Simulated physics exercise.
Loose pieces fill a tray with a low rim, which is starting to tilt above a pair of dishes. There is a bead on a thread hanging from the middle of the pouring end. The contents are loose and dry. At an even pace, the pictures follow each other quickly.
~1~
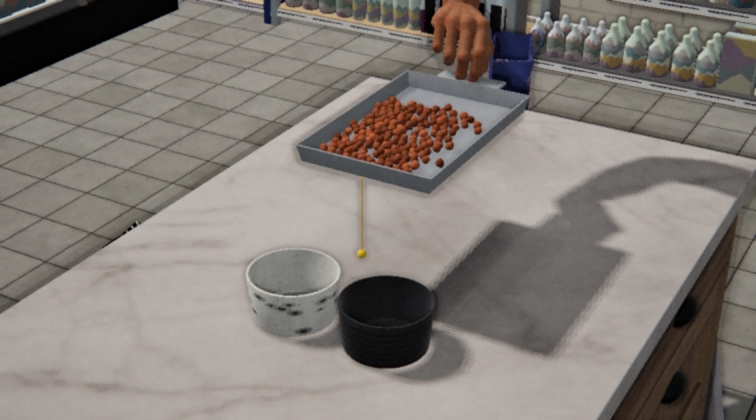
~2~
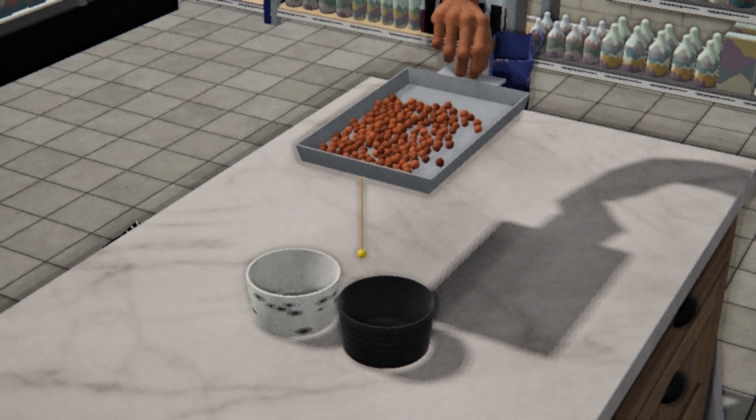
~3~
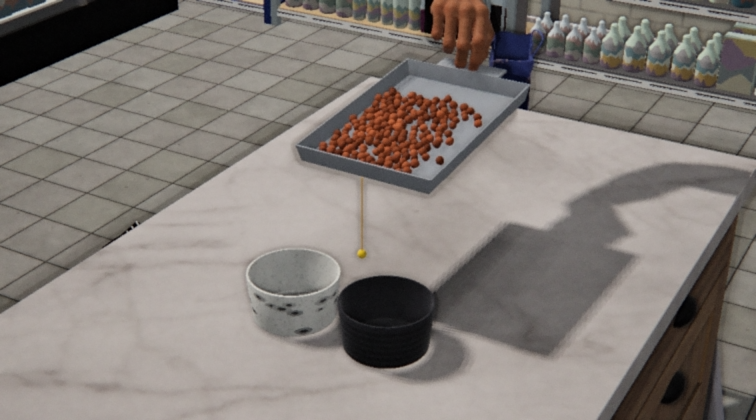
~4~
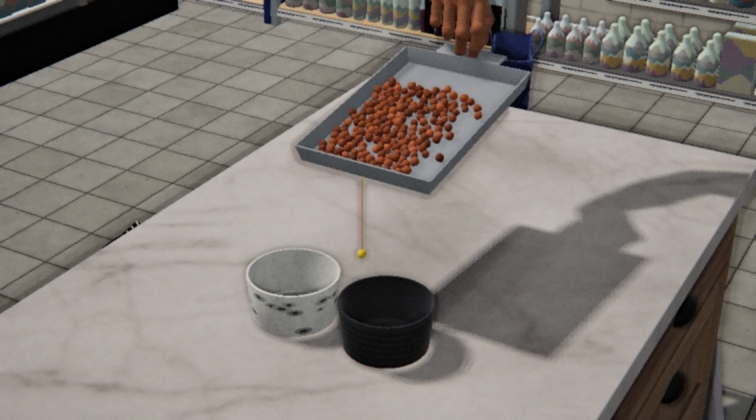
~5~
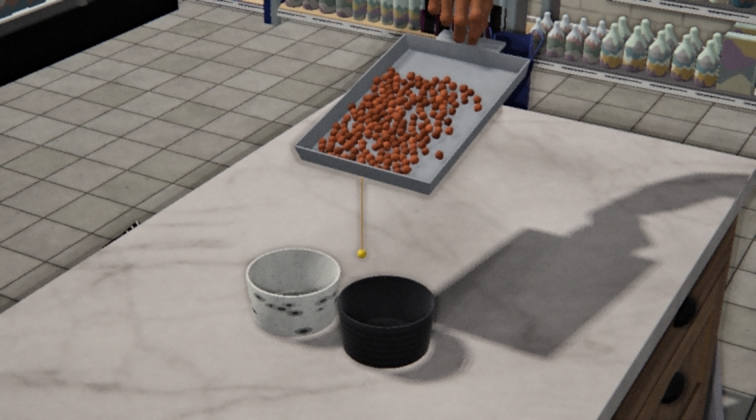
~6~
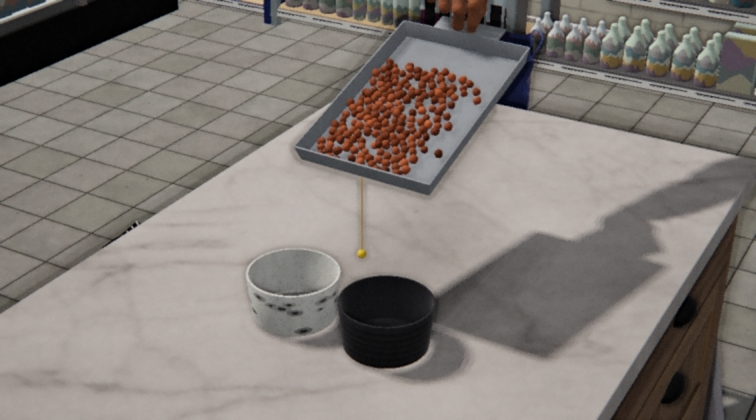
Above a marble counter, a hand raises one end of a tray of clay pellets.
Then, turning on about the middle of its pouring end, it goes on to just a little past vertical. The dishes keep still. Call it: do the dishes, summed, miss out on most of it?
No, most of it lands in them.
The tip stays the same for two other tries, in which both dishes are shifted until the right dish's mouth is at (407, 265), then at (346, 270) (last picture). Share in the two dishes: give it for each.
Trial 1 0%, trial 2 20%.
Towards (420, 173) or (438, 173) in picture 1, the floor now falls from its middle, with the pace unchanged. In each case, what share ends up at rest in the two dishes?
Lab note: Try 1 = 70 %, try 2 = 50 %.
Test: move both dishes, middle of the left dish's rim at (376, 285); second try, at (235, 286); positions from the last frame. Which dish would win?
First try: The left-side dish; second try: The right-side dish.
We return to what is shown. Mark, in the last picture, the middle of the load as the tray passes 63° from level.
At about (371, 128).
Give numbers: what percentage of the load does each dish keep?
Per cent held at the end: Left dish 30, right dish 50.
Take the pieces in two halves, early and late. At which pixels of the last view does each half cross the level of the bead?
First roughly (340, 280), then roughly (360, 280).
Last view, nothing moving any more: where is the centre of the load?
Once nothing moves, the middle sits near (361, 337).
Soon, tray tipped steeply; nearly all on the tray; a stray few in the right dish; a stray few in the air.
A while on, tray tipped past a quarter turn; about a third on the tray; a small part in the right dish; a small part in the left dish; a stray few outside both; about half in the air.
Towards the end, tray tipped past a quarter turn; about half in the right dish; about a quarter in the left dish; about a quarter outside both.
Finally, tray tipped past a quarter turn; about half in the right dish; about a quarter in the left dish; about a quarter outside both.
